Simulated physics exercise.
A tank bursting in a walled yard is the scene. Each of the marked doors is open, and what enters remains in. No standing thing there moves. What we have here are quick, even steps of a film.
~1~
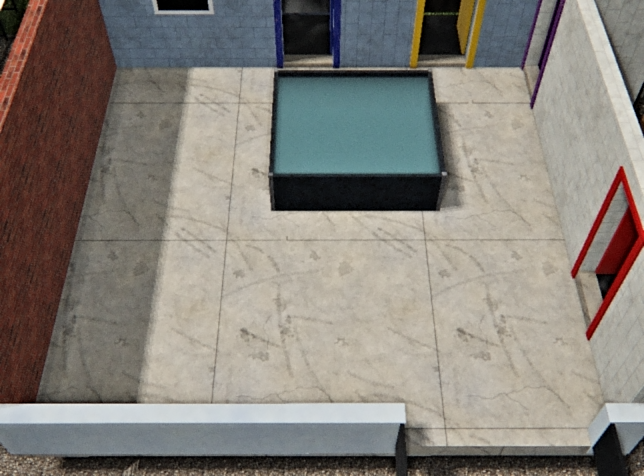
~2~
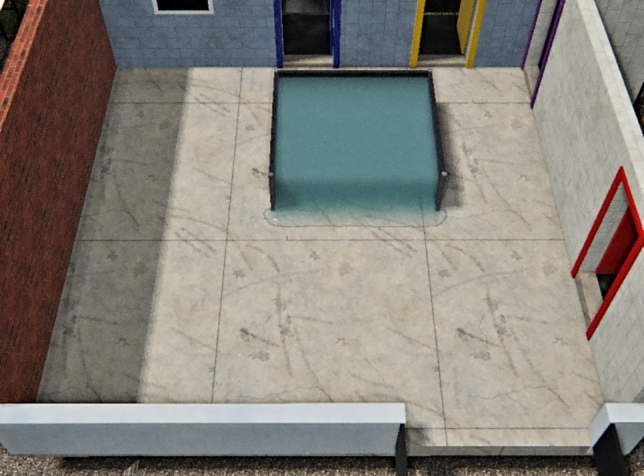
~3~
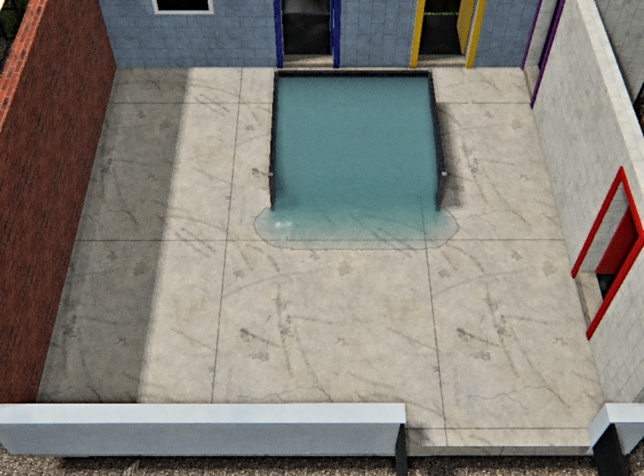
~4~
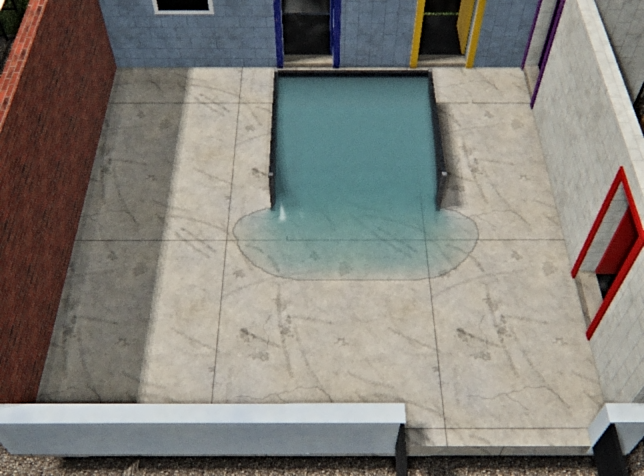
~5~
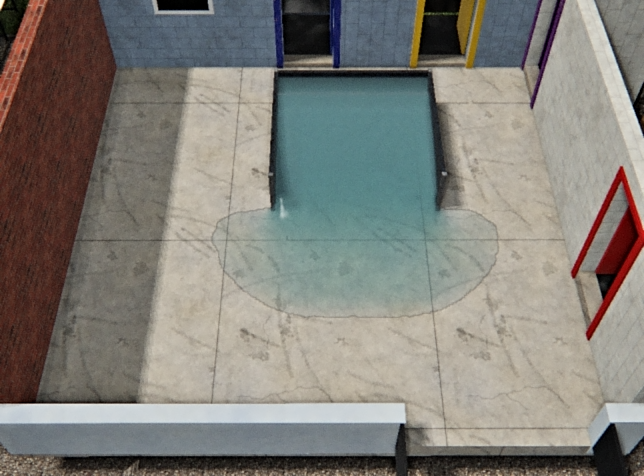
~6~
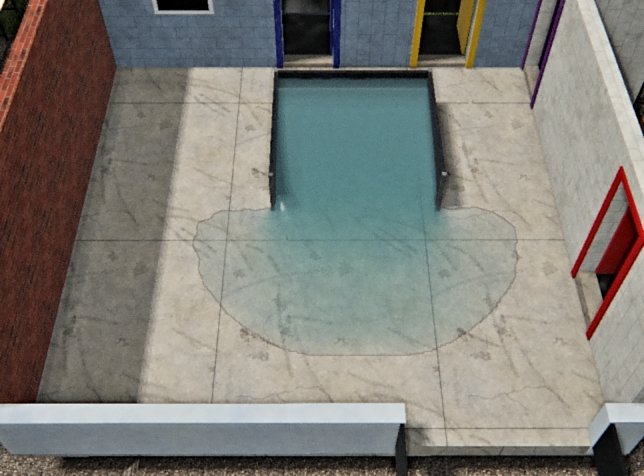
To begin with, an open tank of blue-green water stands whole and still near the back wall of a walled yard. Its front side then gives way and water pours out onto the pale floor, spreading forward and sideways in a thin, widening, rounded sheet across much of the yard.
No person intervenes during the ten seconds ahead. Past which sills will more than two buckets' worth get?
Blue door: Within the cap; purple door: Within the cap; yellow door: Within the cap; red door: Within the cap.
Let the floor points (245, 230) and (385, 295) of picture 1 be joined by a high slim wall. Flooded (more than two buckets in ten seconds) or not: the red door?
Short version: The red door gets past it.
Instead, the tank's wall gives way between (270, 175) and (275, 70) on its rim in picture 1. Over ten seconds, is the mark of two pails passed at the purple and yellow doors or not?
The purple door exceeds the limit and the yellow door falls short.
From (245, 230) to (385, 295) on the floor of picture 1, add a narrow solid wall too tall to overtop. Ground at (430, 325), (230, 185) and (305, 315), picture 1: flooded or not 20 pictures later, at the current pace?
As listed: Covered, under water, not flooded.
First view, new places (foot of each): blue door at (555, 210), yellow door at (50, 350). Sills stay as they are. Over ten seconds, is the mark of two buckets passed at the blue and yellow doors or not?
Well, the blue one stays short of the threshold, while the yellow one crosses the threshold.
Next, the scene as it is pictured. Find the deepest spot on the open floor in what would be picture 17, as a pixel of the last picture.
Somewhere near (342, 414).
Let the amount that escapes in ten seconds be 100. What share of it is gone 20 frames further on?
Approximately 50 in a hundred, I think.
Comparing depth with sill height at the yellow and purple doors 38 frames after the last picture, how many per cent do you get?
Around 0 in a hundred for the first and 0 in a hundred for the second.
A moment on, water covers 40 % of the floor; the blue door not reached, the purple door not reached, the yellow door not reached, the red door wet at the sill, nothing in.
Next, water covers 45 % of the floor; the blue door not reached, the purple door not reached, the yellow door not reached, the red door wet at the sill, nothing in.
Then, water covers 50 % of the floor; the blue door not reached, the purple door not reached, the yellow door not reached, the red door wet at the sill, nothing in.
Later, water covers 80 % of the floor; the blue door not reached, the purple door not reached, the yellow door not reached, the red door wet at the sill, nothing in.
In the end, water covers 100 % of the floor; the blue door wet at the sill, nothing in, the purple door wet at the sill, nothing in, the yellow door wet at the sill, nothing in, the red door wet at the sill, nothing in.
